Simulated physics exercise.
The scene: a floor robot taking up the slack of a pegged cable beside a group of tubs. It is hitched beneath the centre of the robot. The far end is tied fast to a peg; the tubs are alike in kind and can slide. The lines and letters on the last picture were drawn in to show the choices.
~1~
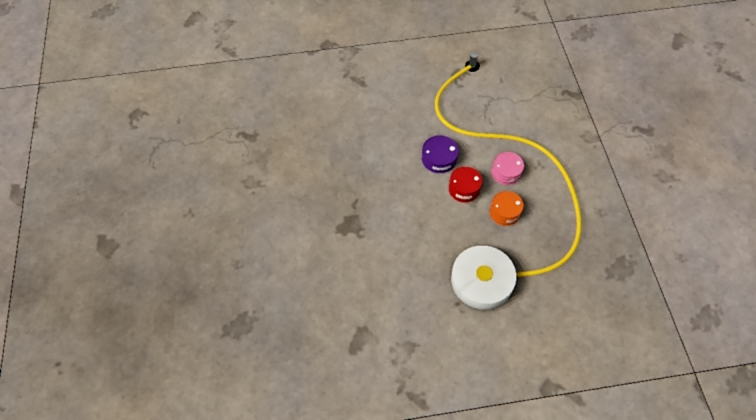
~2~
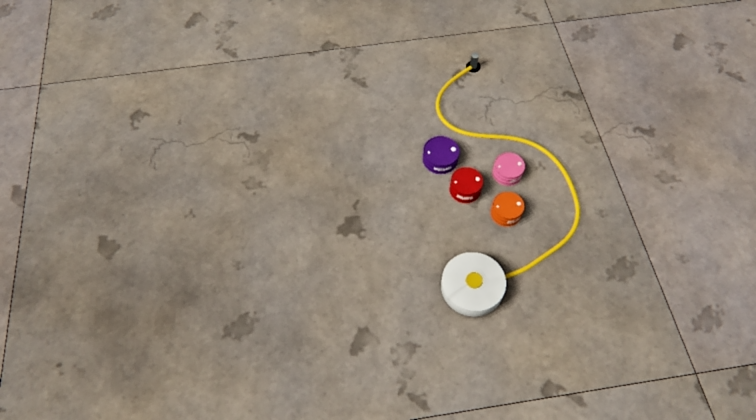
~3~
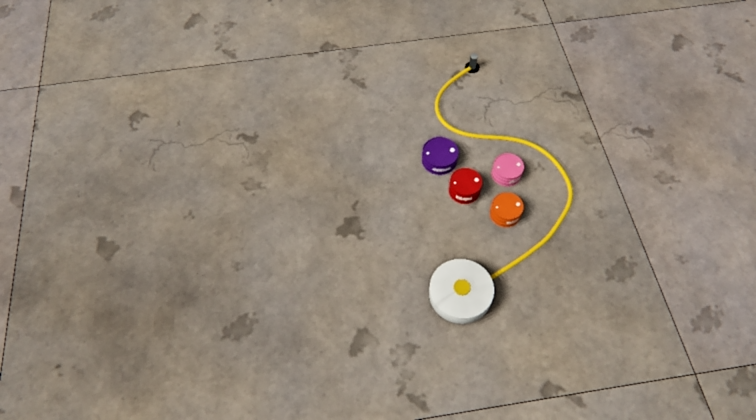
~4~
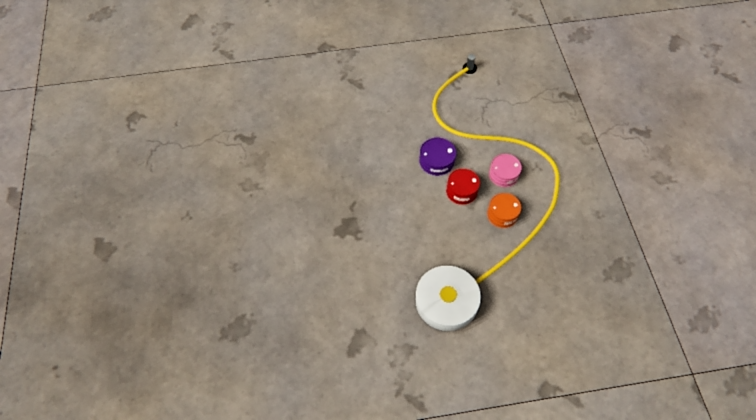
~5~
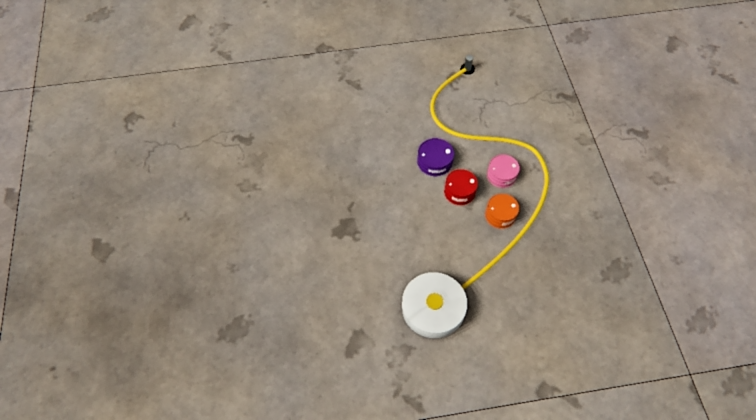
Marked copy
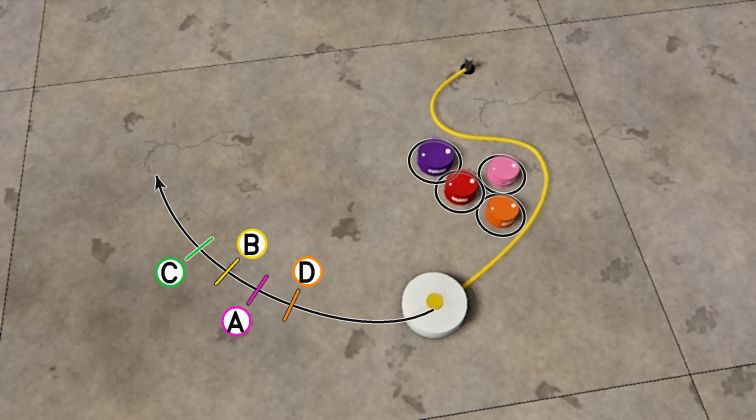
A white disc-shaped robot slides down and left, drawing in the yellow cable's curve.
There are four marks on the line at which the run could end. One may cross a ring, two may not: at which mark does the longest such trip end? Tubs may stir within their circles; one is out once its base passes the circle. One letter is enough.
The limit holds up to D.
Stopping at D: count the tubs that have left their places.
One.
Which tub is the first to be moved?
The orange one.
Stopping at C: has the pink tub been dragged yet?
Yes.
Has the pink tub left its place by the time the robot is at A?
By then, yes.
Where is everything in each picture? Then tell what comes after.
Red tub (465, 185); purple tub (440, 154); robot (483, 278), in the first picture.
Robot (473, 285); pink tub (508, 169), in the second picture.
Robot (461, 292); red tub (465, 186), in the third picture.
Robot (447, 299); peg (471, 63), in the fourth picture.
Robot (434, 306); orange tub (502, 211); red tub (461, 187); purple tub (435, 157), in the fifth picture.
On the marked copy, A at (257, 290); B at (227, 272); C at (199, 249); D at (292, 305); the route from (433, 310) via (255, 289) to (157, 177).
With D. Early on, robot (383, 318).
Further on, robot (333, 313).
At the end, robot (290, 301); orange tub (494, 207); one over the rings.
As for the rest, A has two over the rings; B has three over the rings; C has three over the rings.
